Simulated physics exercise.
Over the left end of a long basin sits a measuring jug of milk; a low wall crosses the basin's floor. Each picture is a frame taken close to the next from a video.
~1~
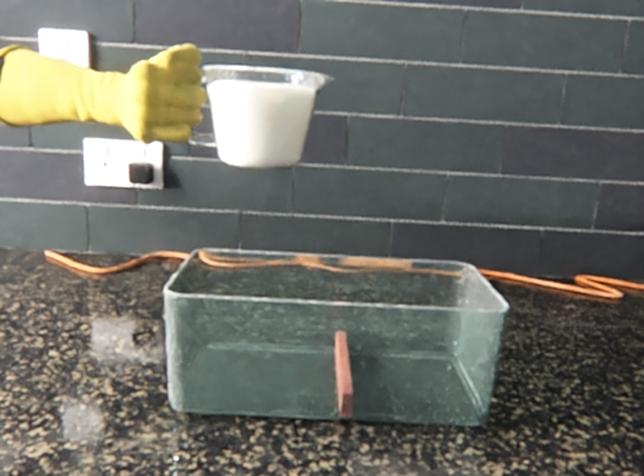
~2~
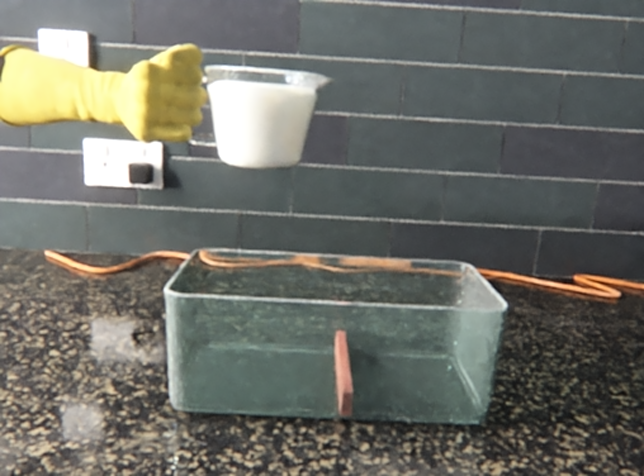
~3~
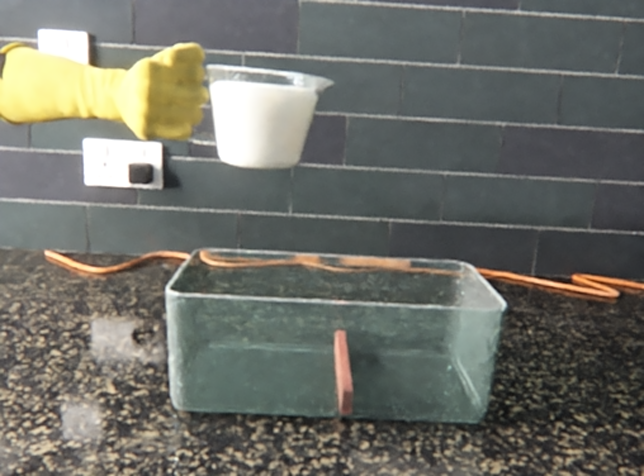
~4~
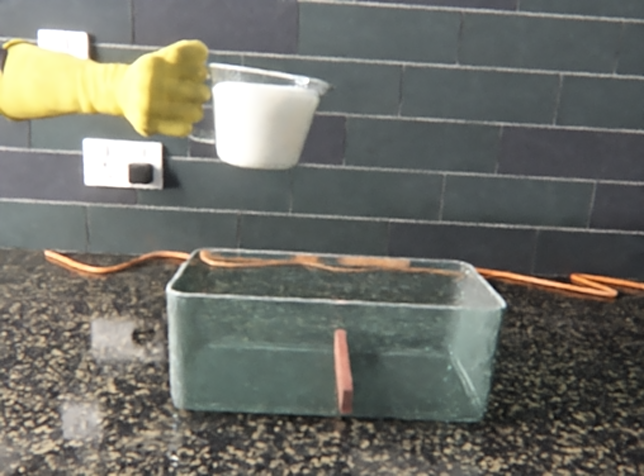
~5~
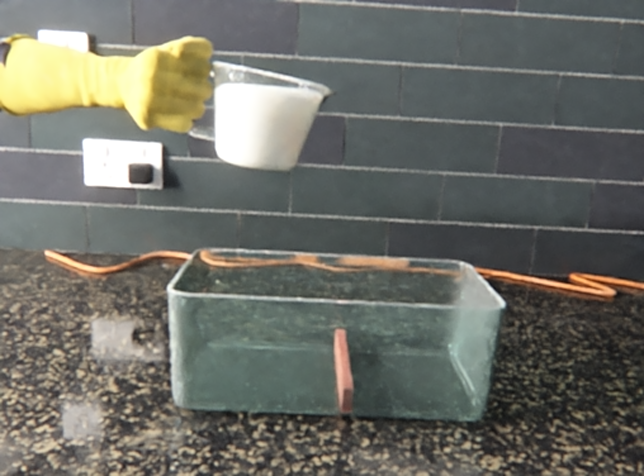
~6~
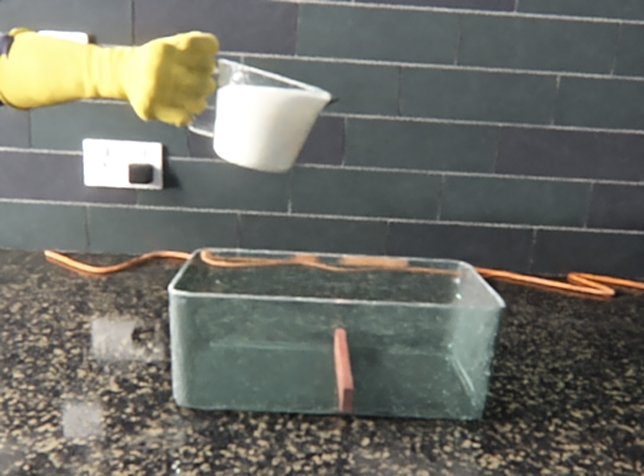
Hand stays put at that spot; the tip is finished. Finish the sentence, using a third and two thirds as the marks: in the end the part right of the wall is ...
More than two thirds of the whole.
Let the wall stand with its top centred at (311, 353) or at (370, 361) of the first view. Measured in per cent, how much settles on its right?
Respectively 90 and 60 per cent, approximately.
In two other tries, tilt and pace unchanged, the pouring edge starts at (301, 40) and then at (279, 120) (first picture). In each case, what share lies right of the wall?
65 % and 25 %.
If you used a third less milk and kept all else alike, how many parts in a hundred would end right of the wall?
Some 75 parts in a hundred.
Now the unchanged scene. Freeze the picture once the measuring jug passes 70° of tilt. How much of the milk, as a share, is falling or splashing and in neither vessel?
Share: Approx. 25 %.
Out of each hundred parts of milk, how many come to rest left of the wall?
20 % or thereabouts.
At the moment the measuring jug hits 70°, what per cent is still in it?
Remaining fraction: Approx. 55 %.
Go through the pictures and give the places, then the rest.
It leans 0°; its right rim is at (334, 77); the milk meets the walls at (212, 83) and (316, 89); the long basin's rim runs from (181, 270) to (489, 286); the wall's top is at (344, 360), in the first picture.
It leans 1°; its right rim is at (334, 79); the milk meets the walls at (213, 83) and (316, 90), in the second picture.
It leans 2°; its right rim is at (335, 82); the milk meets the walls at (214, 84) and (317, 92), in the third picture.
It leans 5°; its right rim is at (336, 86); the milk meets the walls at (216, 85) and (319, 93), in the fourth picture.
It leans 9°; its right rim is at (338, 92); the milk meets the walls at (220, 86) and (323, 94), in the fifth picture.
It leans 13°; its right rim is at (340, 99); the milk meets the walls at (222, 89) and (329, 96), in the sixth picture.
A moment on, the tilt is 70° and 55 per cent is still to pour, 0 is left of the wall and 19 right of it.
Next, the tilt is 108° and 3 per cent is still to pour, 11 is left of the wall and 78 right of it.
Then the tilt is 120° and 0 per cent is still to pour, 19 is left of the wall and 79 right of it.
Later the tilt is 120° and 0 per cent is still to pour, 20 is left of the wall and 79 right of it.
In the end 20 per cent lies left of the wall, 79 right of it and 1 outside.
